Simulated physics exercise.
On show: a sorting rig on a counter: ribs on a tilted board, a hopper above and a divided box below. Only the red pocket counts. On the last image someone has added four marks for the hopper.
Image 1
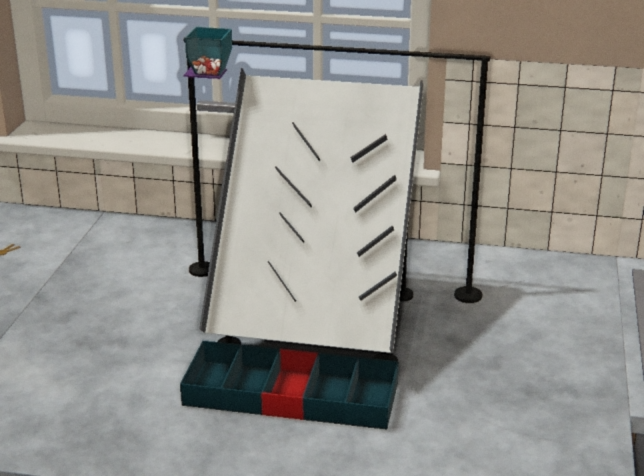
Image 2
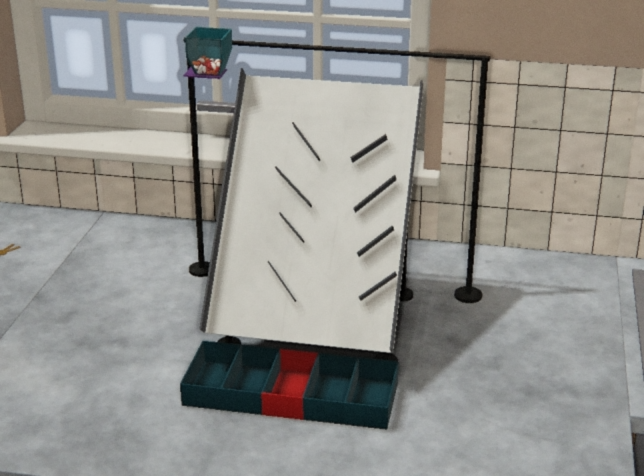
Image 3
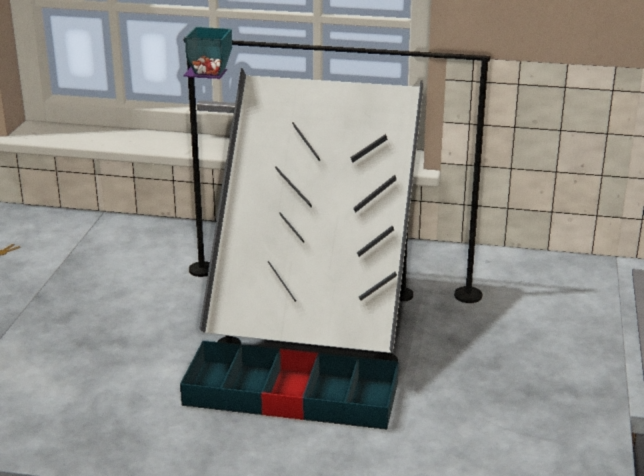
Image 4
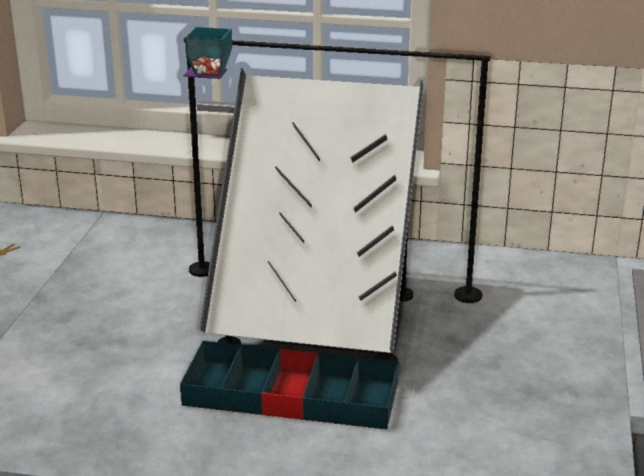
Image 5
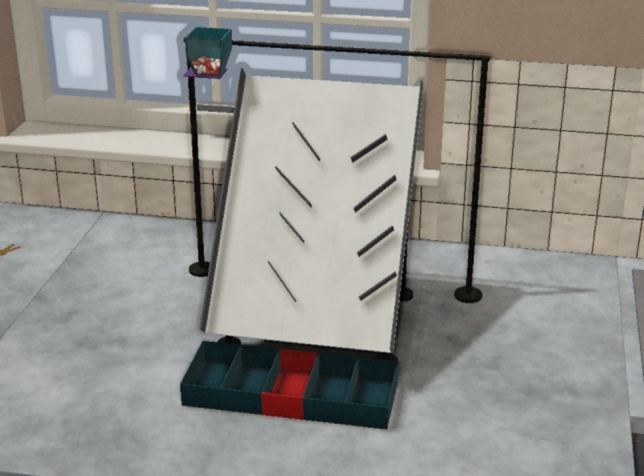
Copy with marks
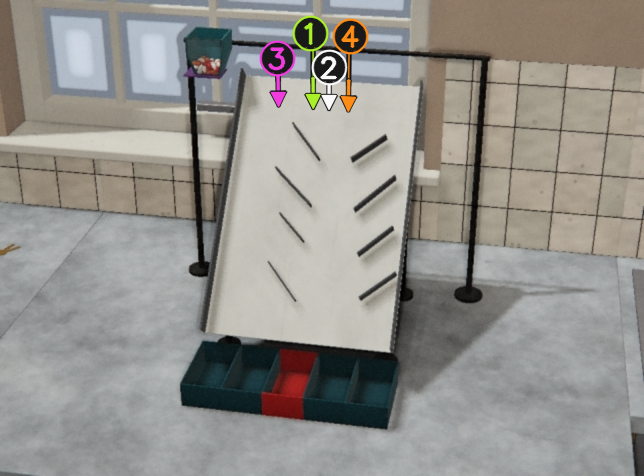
A pale tilted board with dark slanted ribs stood on a gray counter, a small green hopper above its upper left and a divided box with a red middle pocket below; nothing moved.
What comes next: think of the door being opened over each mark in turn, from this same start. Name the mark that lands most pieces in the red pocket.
Take 4.
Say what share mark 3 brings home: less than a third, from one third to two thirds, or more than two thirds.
Less than a third.
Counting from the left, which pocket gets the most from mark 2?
The fourth from the left.
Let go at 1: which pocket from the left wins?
The fourth from the left.
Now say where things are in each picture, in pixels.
Hopper near (209, 67), jelly beans, door shut, in the first picture.
Ribs (292, 122) to (318, 157), (351, 158) to (386, 134), (275, 166) to (310, 203), in the second picture.
Ribs (354, 209) to (395, 175), (279, 212) to (302, 239), (357, 253) to (393, 226), in the third picture.
Ribs (268, 261) to (294, 299), (359, 298) to (396, 272), in the fourth picture.
Red pocket near (282, 405), number 3 of 5 from the left, in the fifth picture.
On the marked copy, mark 1 meets the board at (313, 103); mark 2 meets the board at (329, 104); mark 3 meets the board at (278, 101); mark 4 meets the board at (348, 105).
Choosing 1, a small share in the red pocket, the bulk in other pockets, only a few outside the box.
Choosing 2, a small share in the red pocket, the bulk in other pockets, a small share outside the box.
Choosing 3, a small share in the red pocket, the bulk in other pockets, a small share outside the box.
Choosing 4, close to a third in the red pocket, close to a third in other pockets, close to a quarter outside the box.
